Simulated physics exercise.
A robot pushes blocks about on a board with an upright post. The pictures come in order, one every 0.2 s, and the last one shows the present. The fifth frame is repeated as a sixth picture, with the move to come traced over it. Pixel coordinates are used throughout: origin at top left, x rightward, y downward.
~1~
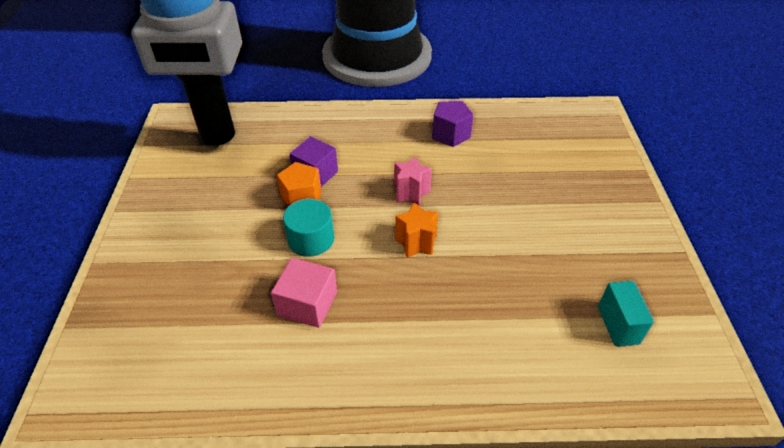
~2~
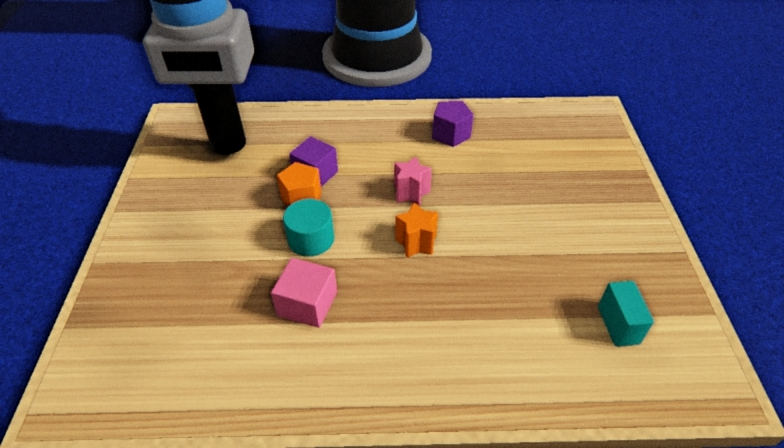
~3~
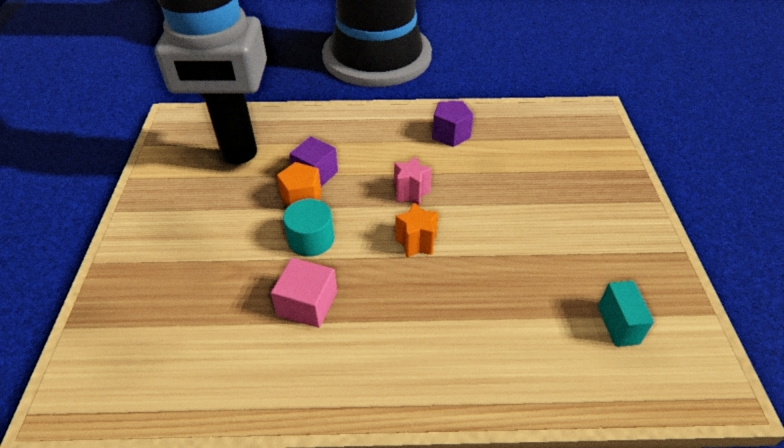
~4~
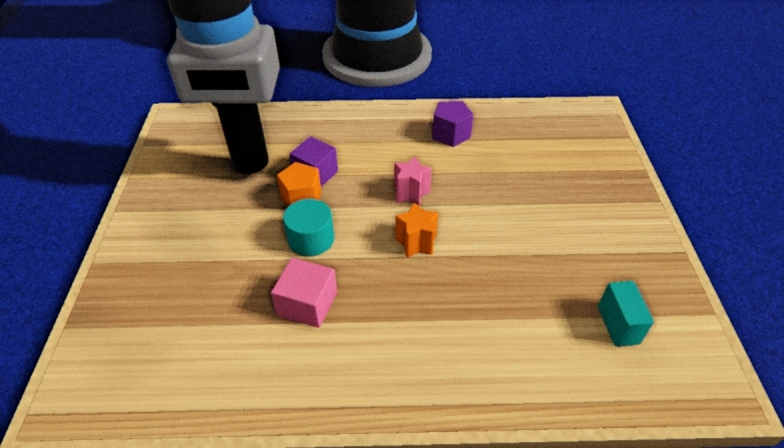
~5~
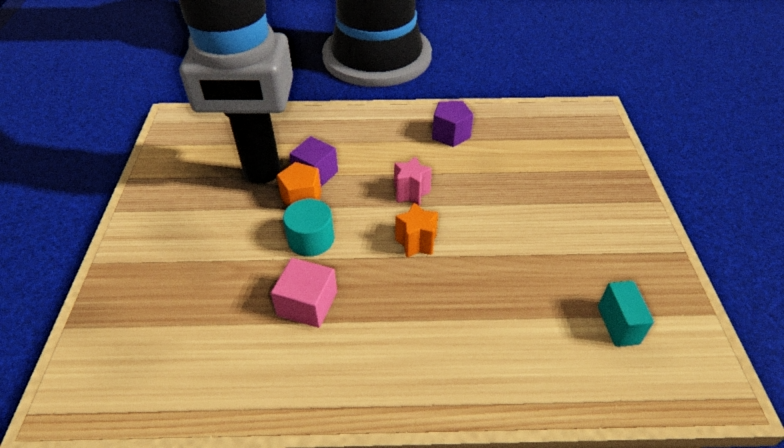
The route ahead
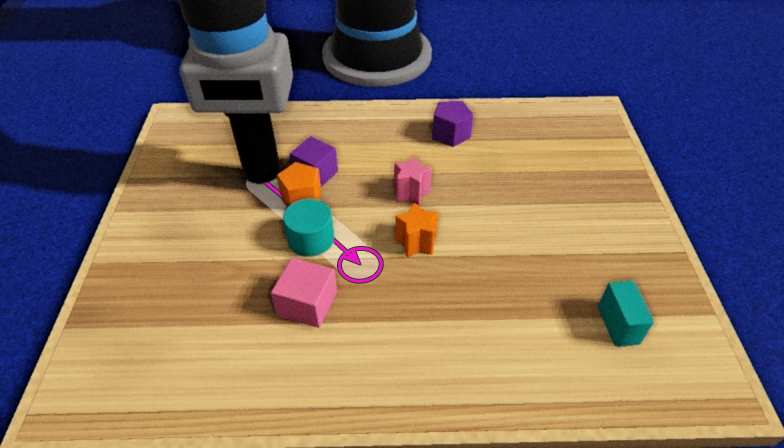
The footage shows a robot arm lowering a black upright post diagonally down and to the right across a wooden board, drawing near the orange five-sided block and a purple block, while all the coloured blocks stay still.
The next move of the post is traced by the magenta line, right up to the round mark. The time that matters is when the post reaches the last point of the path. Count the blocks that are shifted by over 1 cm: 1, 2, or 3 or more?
I'm going with three or more.
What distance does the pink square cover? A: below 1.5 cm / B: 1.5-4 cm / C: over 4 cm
(B)
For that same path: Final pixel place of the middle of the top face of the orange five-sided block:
Its top middle is near (355, 191).
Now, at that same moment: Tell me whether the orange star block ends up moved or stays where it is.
Left in place.
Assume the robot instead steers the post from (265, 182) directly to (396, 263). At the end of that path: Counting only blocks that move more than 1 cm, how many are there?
Blocks that move over 1 cm: Two.
The line goes straight from (265, 182) to (360, 264).
On the path given first. One third of the way, post at (293, 197); orange five-sided block at (328, 186), turned 40° anticlockwise.
Two thirds of the way, post at (325, 224); orange five-sided block at (355, 191), turned 75° anticlockwise; turquoise circle at (323, 244).
At the end, post at (360, 255); orange five-sided block at (355, 191), turned 80° anticlockwise; pink square at (292, 301), turned 25° clockwise; turquoise circle at (338, 276); purple square unmoved; orange star block unmoved.
